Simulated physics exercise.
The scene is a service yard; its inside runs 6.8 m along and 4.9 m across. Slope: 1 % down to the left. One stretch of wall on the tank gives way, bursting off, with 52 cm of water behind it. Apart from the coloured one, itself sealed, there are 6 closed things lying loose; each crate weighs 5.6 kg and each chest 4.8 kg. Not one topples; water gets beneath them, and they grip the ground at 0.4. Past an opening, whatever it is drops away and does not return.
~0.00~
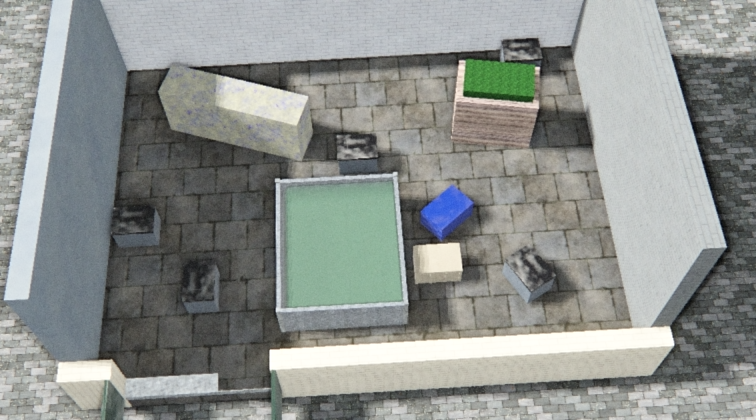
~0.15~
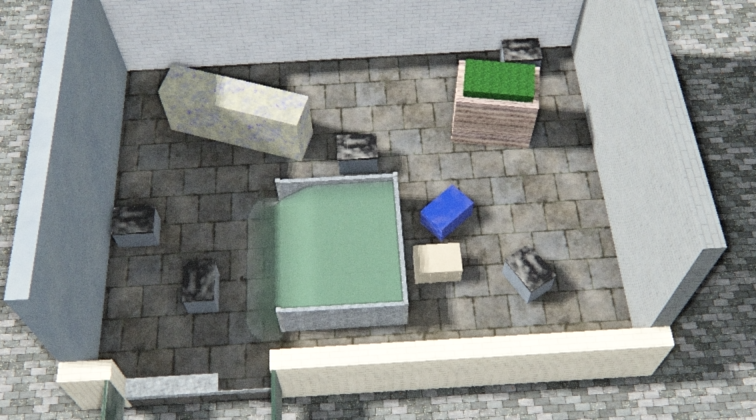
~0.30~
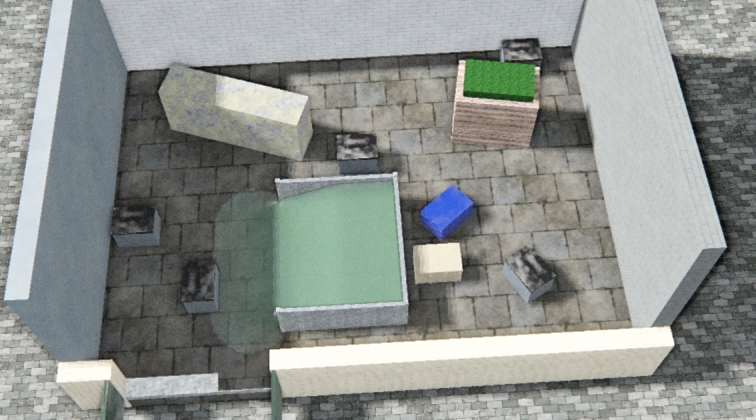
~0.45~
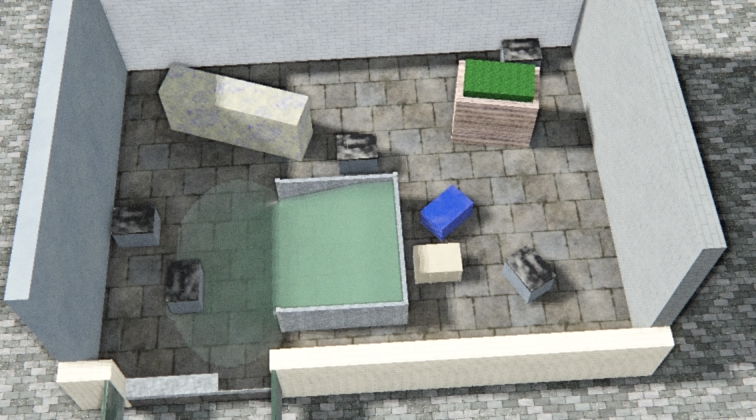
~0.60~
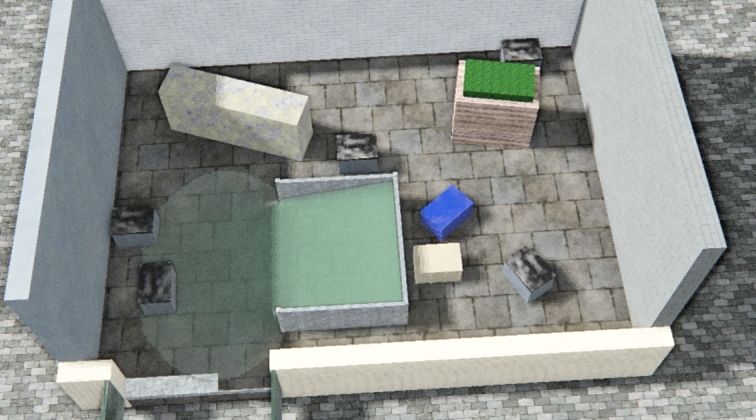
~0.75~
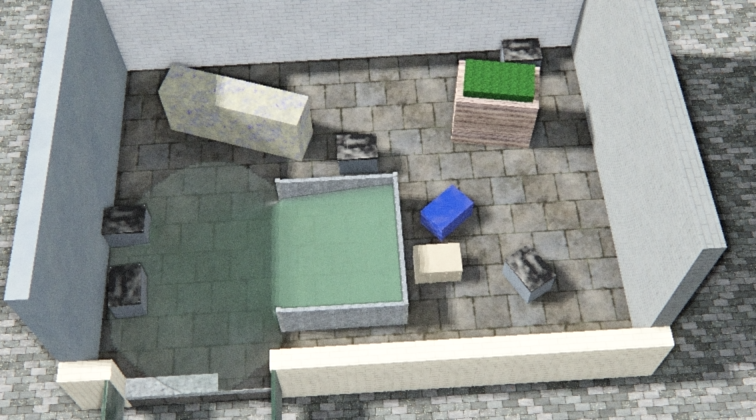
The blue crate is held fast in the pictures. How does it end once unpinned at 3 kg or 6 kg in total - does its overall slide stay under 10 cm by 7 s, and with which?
The 3 kg total already keeps it under.
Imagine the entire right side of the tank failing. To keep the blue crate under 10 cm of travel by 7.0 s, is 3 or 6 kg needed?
Then neither mass suffices.
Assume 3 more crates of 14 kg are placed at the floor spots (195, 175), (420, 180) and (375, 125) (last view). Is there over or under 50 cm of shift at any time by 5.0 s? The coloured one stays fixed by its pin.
First one went beyond, second stayed within, third stayed within.
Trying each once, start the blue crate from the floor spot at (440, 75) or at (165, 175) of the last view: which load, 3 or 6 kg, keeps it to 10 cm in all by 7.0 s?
Respectively, neither option; neither option.
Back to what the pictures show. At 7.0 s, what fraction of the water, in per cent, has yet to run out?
Roughly 70 percent.
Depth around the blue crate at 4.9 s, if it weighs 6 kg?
About 0 cm.
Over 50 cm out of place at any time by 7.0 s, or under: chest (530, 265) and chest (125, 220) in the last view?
So the first one stays inside and the second one crosses the line.
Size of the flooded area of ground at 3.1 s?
Near 13 m2 in all.
After 1.4 s the blue crate would be 0 cm from its start with 3 kg and 0 cm from its start with 6 kg; 0 cm of water round it then.
After 3.1 s the blue crate would be 0 cm from its start with 3 kg and 0 cm from its start with 6 kg; 0 cm of water round it then.
After 4.9 s the blue crate would be 0 cm from its start with 3 kg and 0 cm from its start with 6 kg; 0 cm of water round it then.
After 7.0 s the blue crate would be 0 cm from its start with 3 kg and 0 cm from its start with 6 kg; 1 cm of water round it then.
